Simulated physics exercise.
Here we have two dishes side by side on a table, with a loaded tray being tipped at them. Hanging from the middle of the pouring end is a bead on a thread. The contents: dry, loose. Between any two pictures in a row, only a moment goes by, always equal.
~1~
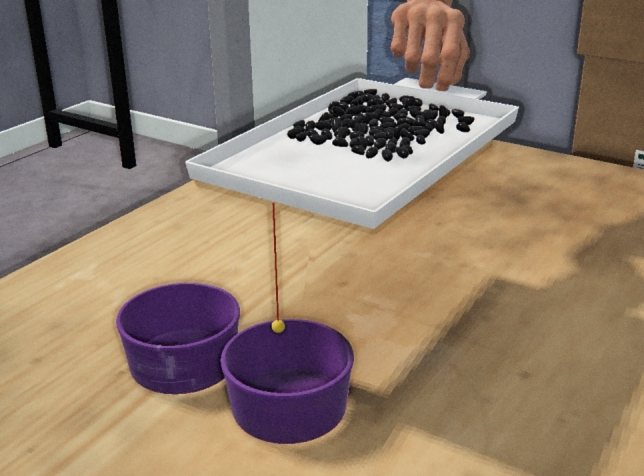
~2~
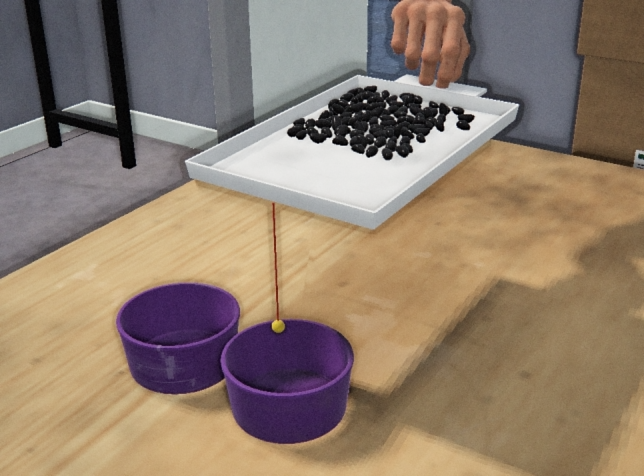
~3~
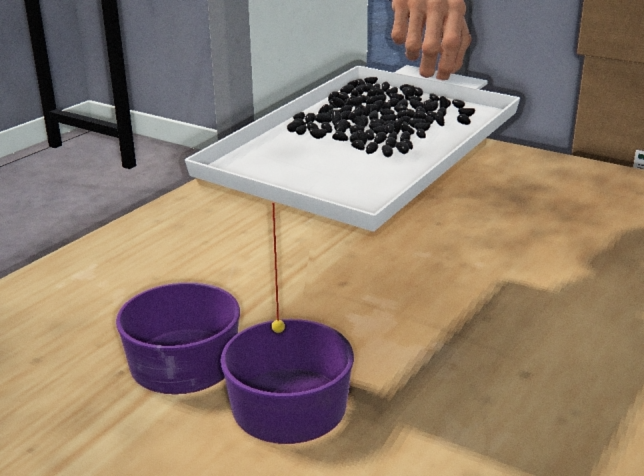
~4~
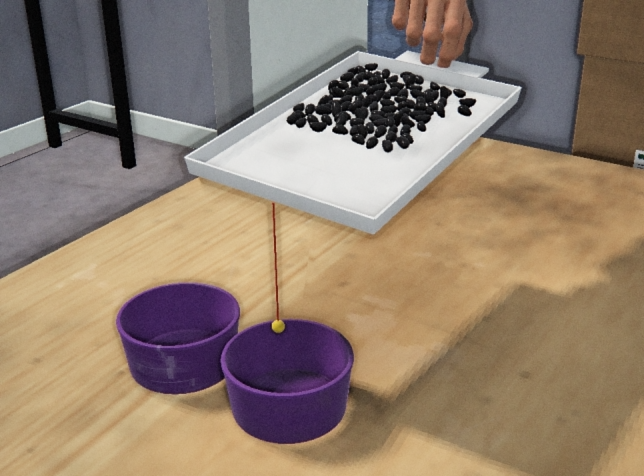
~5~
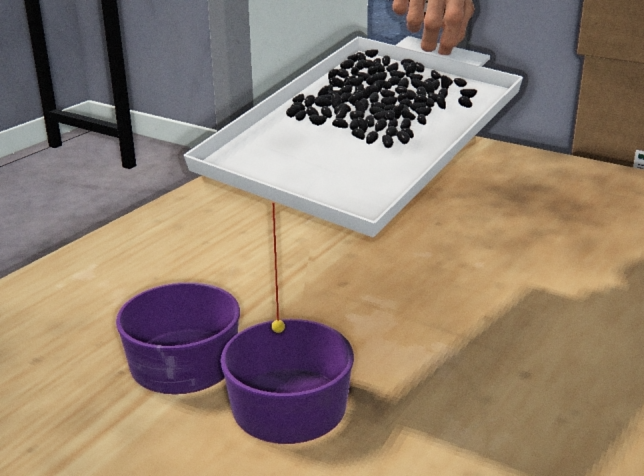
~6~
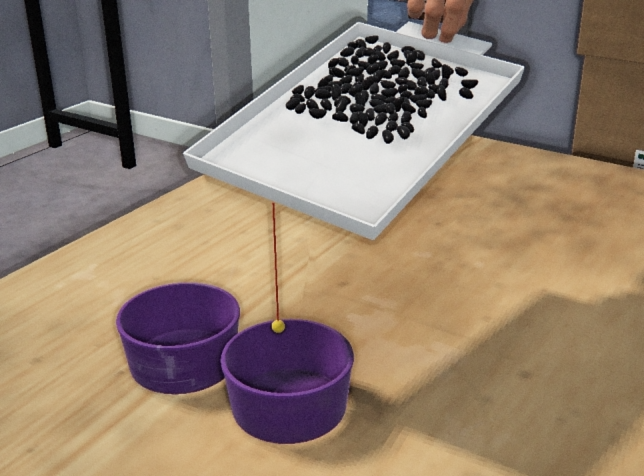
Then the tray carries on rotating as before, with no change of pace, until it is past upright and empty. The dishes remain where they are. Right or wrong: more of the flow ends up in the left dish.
Wrong; more ends up in the right dish.
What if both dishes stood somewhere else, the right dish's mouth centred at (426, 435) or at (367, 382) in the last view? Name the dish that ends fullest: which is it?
Case one: The dish at left. Case two: The dish at right.
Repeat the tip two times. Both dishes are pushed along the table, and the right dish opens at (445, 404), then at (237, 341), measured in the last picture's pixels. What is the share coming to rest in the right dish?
About 20 per cent, then about 0 per cent.
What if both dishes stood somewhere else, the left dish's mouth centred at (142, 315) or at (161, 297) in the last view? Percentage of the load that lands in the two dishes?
About 10 per cent, then about 0 per cent.
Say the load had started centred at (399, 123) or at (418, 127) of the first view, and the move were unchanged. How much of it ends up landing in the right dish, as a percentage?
About 30 % and 30 %.
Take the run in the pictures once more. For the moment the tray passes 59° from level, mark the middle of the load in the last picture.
Centre estimate: (360, 184).
Just after the last frame, tray tipped steeply; the larger part on the tray; just a few outside both; about a tenth in the air.
A moment on, tray tipped right over; roughly a third on the tray; about a tenth in the right dish; roughly a third outside both; roughly a quarter in the air.
Further on, tray tipped past a quarter turn; roughly a quarter in the right dish; the larger part outside both.
When it is over, tray tipped past a quarter turn; roughly a quarter in the right dish; not one in the left dish; the larger part outside both.
